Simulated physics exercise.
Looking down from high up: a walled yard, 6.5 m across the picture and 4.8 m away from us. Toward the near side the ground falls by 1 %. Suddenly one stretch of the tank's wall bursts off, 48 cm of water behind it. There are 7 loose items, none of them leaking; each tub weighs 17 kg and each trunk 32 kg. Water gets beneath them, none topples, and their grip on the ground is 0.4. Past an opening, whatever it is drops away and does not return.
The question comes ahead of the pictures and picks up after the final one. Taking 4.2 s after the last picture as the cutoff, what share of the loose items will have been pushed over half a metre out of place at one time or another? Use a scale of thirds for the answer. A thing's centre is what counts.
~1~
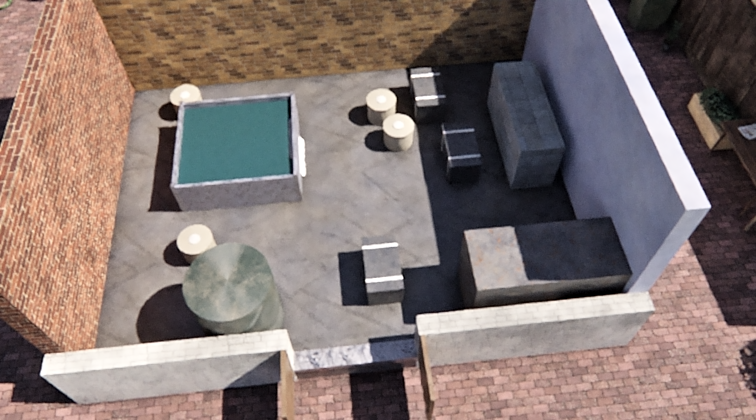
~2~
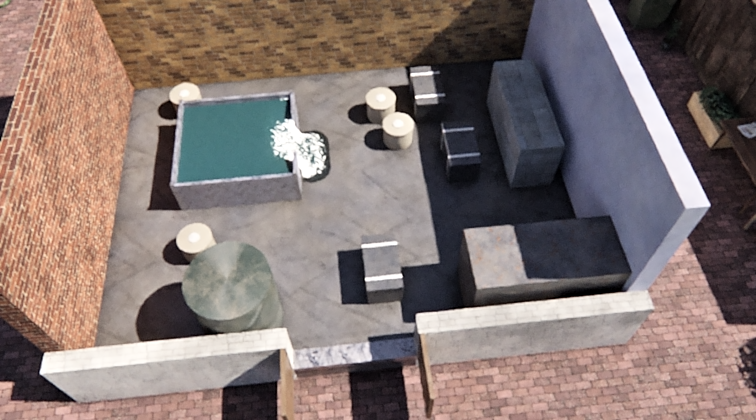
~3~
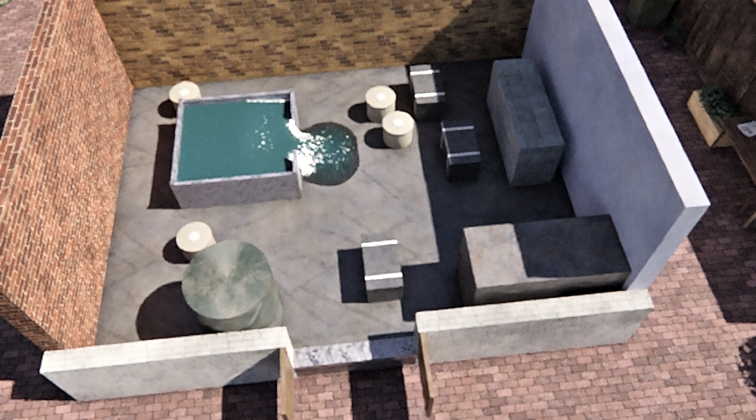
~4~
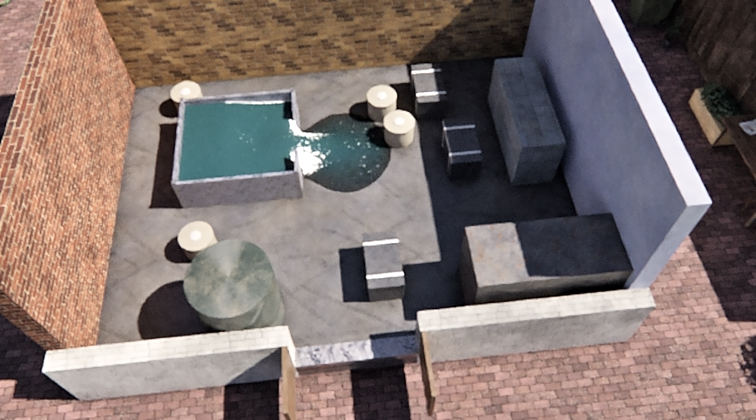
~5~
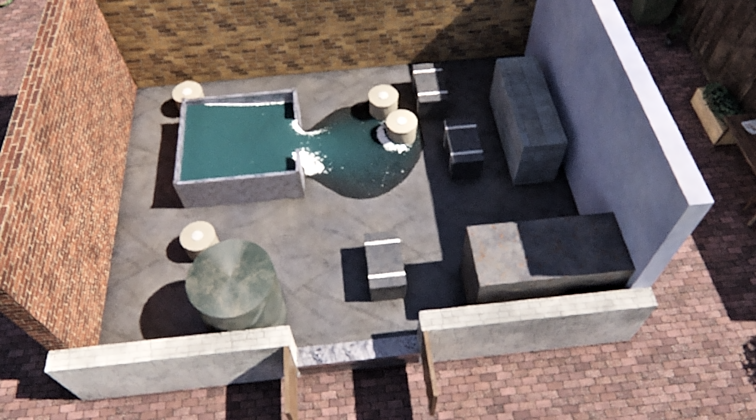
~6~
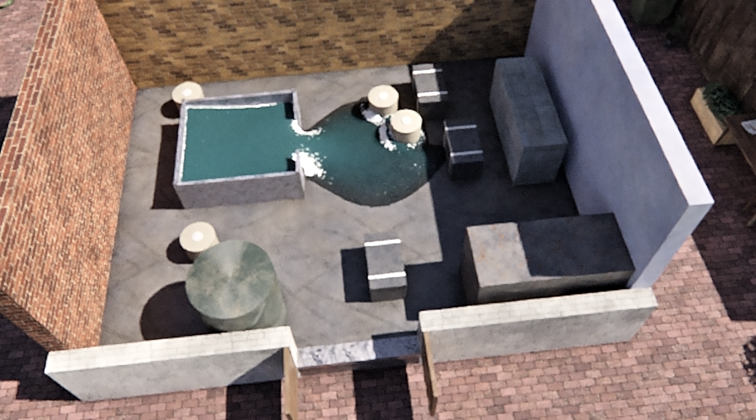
On that scale: One to two thirds.
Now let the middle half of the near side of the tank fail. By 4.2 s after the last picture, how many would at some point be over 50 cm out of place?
Then it comes to 1.
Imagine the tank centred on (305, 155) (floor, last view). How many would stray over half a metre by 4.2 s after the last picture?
That would give 3.
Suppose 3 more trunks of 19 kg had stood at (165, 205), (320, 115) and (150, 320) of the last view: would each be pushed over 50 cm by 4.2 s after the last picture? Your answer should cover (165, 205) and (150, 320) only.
Respectively: Doesn't reach it; doesn't reach it.
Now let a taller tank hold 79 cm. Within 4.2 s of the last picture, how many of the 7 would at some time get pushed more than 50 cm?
That would make 4 of them.
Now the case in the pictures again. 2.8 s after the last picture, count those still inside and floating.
Answer: 0.
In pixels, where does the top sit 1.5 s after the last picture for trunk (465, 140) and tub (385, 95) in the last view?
First one near (494, 140), second near (401, 60).
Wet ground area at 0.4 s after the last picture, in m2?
About 7.0 m2 is covered.
Then, 0.4 s after the last picture 0 of 7 are over 50 cm from their spots; 0 afloat.
Then, 1.5 s after the last picture 3 of 7 are over 50 cm from their spots; 1 afloat.
Then, 2.8 s after the last picture 3 of 7 are over 50 cm from their spots; 0 afloat.
Then, 4.2 s after the last picture 4 of 7 are over 50 cm from their spots, and 4 have been at some point; 3 afloat.
